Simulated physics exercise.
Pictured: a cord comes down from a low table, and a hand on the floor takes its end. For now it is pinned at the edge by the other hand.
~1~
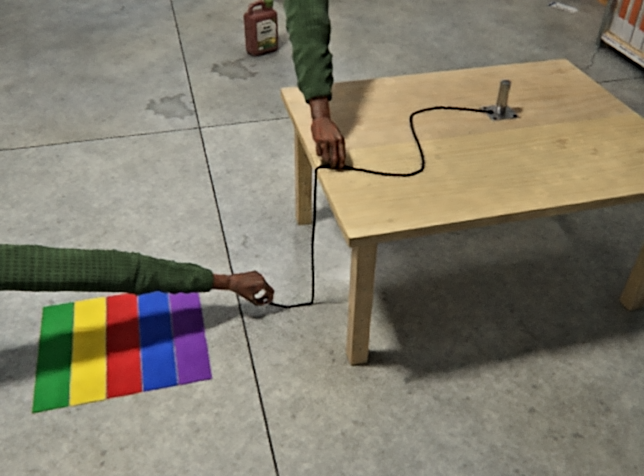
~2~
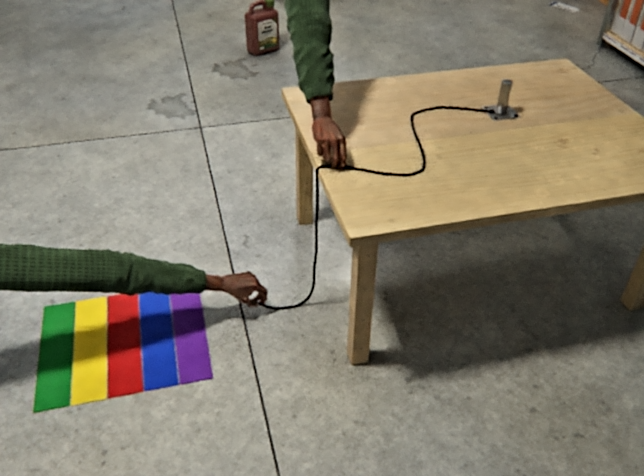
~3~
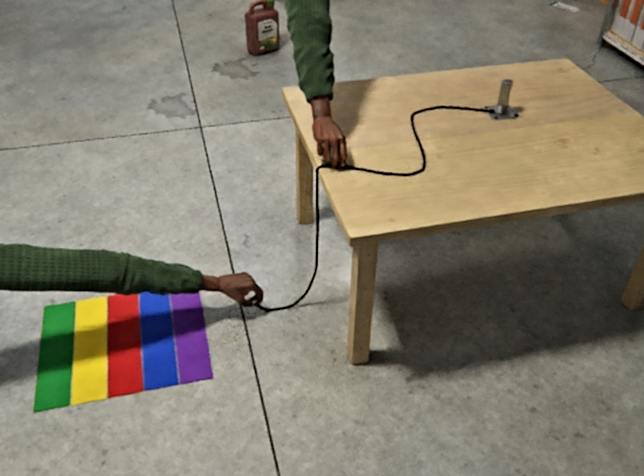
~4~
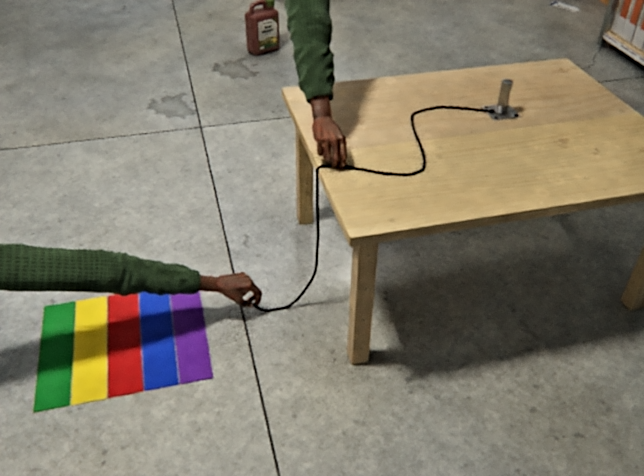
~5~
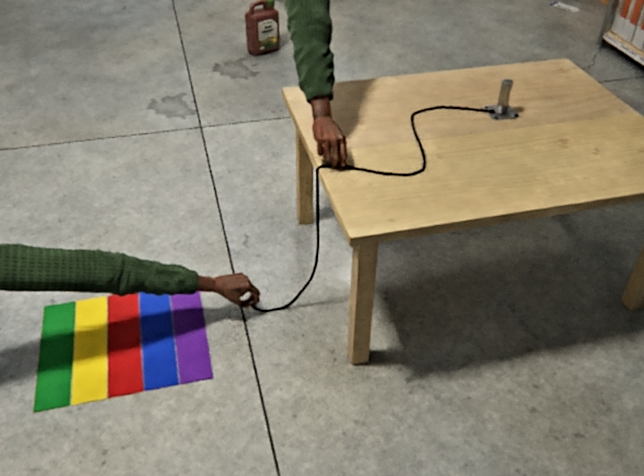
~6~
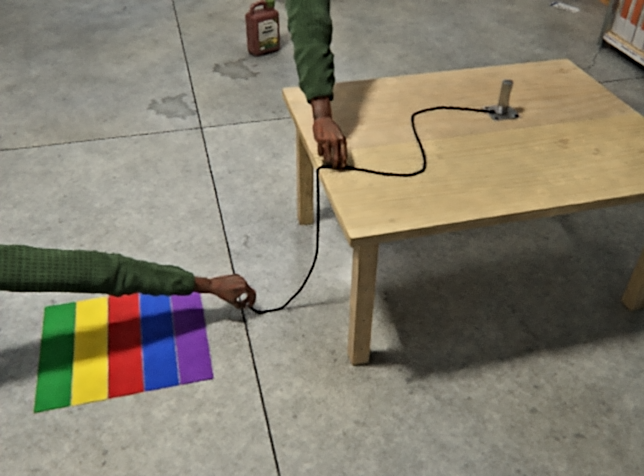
A hand near the floor draws the end of a black cord very slightly left beside a strip of coloured bands, and the hanging section shifts a little, while another hand keeps the cord pinned at the wooden table's edge.
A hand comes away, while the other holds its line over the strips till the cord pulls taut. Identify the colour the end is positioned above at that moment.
It is positioned above green.
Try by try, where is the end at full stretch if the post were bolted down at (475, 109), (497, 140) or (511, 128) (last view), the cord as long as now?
Try by try, around (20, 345), (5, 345) and (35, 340).
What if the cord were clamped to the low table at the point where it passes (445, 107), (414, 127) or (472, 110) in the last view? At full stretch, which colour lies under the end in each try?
Green; yellow; green.
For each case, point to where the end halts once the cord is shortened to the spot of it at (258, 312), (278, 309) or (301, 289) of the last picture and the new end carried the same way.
So, going through them: (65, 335) first, (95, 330) next, (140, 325) last.
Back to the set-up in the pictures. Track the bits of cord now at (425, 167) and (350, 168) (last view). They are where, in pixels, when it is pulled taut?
You'll find the first mark at (328, 155) and the second mark at (256, 196).
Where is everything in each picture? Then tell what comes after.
In the first frame, end (266, 302); purple (193, 362); blue (159, 369); red (124, 375); yellow (88, 382); green (52, 388).
In the second frame, end (259, 303); cord through (458, 108) (413, 127) (421, 171) (336, 166) (316, 223) (313, 285).
In the third frame, end (255, 304).
In the fourth frame, end (253, 304); cord through (458, 108) (413, 126) (421, 171) (336, 166) (318, 223) (308, 285).
In the fifth frame, end (251, 304).
In the sixth frame, end (248, 305); cord through (458, 108) (414, 127) (421, 171) (336, 166) (318, 223) (303, 285).
A little later, end near (110, 329); over red.
Next, end near (71, 336); over green.
When it is tight, end near (48, 339); over green. The end stops over the green strip.
